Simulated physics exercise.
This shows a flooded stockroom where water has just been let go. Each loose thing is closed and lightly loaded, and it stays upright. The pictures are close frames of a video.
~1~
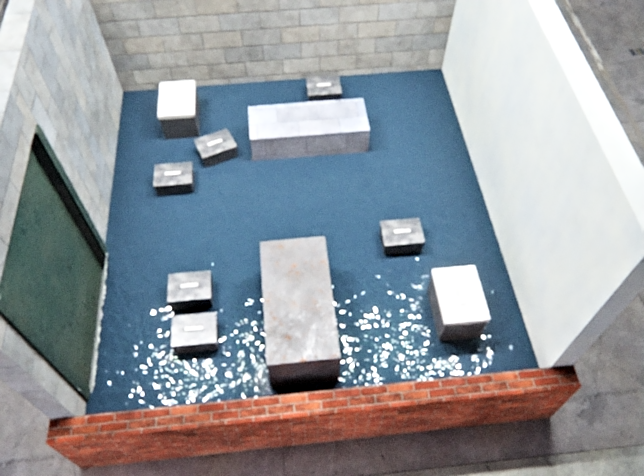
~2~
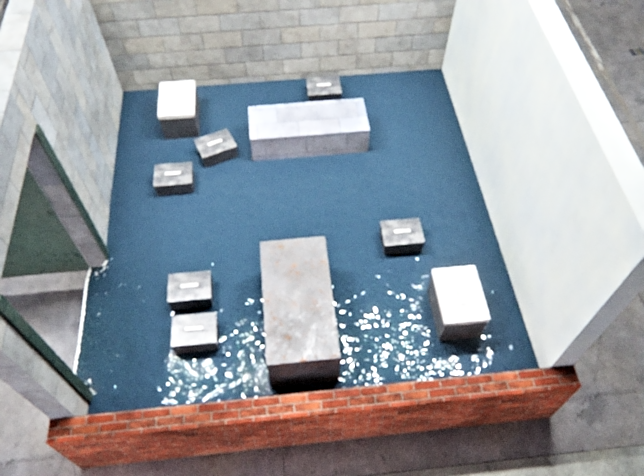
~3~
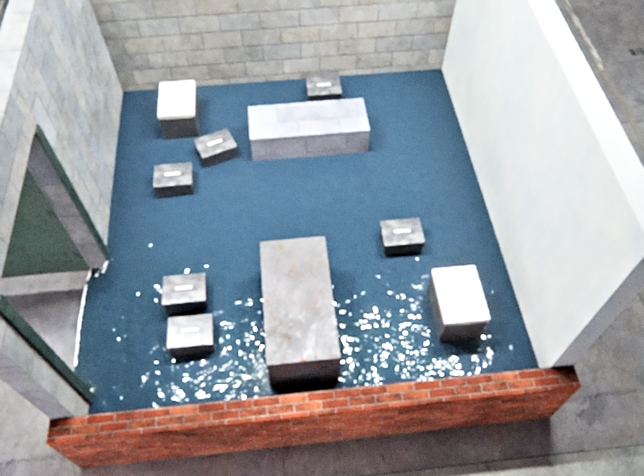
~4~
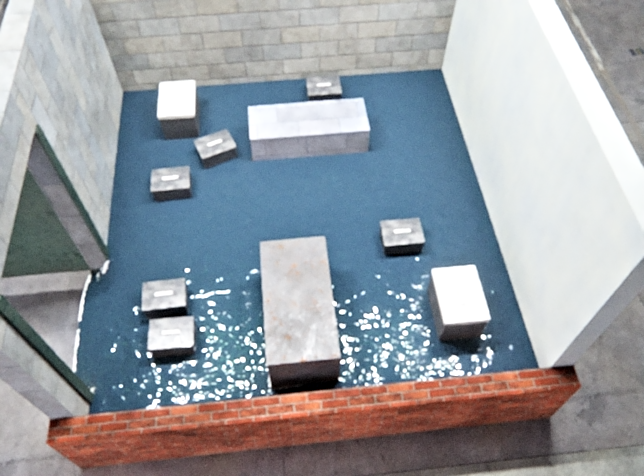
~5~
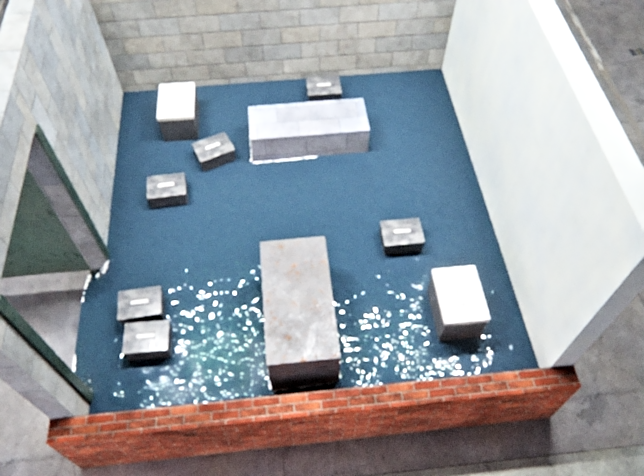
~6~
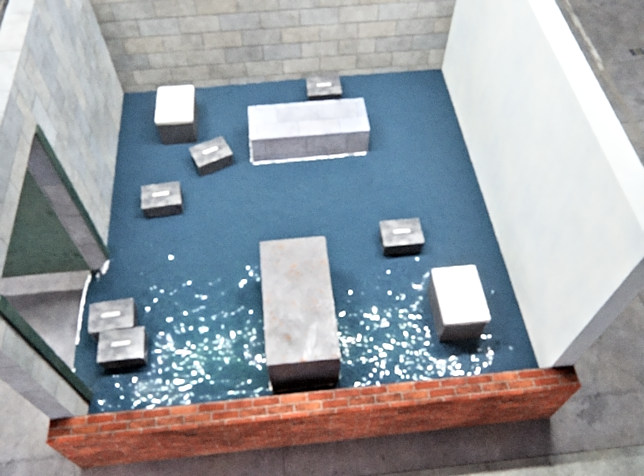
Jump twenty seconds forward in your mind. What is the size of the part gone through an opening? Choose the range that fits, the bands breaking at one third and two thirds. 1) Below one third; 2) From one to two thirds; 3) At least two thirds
Option 3: At least two thirds.
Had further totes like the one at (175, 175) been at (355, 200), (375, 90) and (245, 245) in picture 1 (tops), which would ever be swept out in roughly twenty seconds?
Here's how it goes, in order: Gets out, then does not get out, then gets out.
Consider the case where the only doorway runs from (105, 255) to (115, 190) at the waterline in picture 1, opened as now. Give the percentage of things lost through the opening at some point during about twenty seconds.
By my count it's 80 percent.
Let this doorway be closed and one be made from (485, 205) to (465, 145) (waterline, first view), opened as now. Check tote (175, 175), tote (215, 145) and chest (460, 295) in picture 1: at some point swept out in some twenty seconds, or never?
Retained, retained and lost.
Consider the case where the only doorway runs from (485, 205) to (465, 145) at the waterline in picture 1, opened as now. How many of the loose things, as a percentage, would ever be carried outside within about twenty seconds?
Roughly 40 in a hundred.
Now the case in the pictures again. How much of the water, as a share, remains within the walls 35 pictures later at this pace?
Near 44 in a hundred.
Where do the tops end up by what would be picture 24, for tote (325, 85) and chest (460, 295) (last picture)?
Approximately (256, 97) for one, (422, 289) for the other.
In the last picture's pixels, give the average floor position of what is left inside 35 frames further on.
On the floor of the last picture, roughly (276, 210).
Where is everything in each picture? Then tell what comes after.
In the first picture, a tote at (189, 286), afloat; a tote at (194, 329), afloat; 0 of 8 have shifted.
In the second picture, a tote at (189, 286) floats; a tote at (194, 329) floats; 0 of 8 have shifted.
In the third picture, a tote at (184, 288) floats, close to its start; a tote at (190, 331), afloat, close to its start; 1 of 8 have shifted.
In the fourth picture, a tote at (164, 294) floats, close to its start; a tote at (171, 333) floats, close to its start; 3 of 8 have shifted.
In the fifth picture, a tote at (140, 302), afloat, a stride from its start; a tote at (146, 337) floats, a stride from its start; 3 of 8 have shifted.
In the sixth picture, a tote at (111, 315) floats, a stride from its start; a tote at (121, 344) floats, a stride from its start; 5 of 8 have shifted.
A moment on, 2 of 8 are out; 6 afloat.
Next, 4 of 8 are out; 4 afloat.
Later, 6 of 8 are out; 2 afloat.
In the end, 6 of 8 are out; 2 afloat.
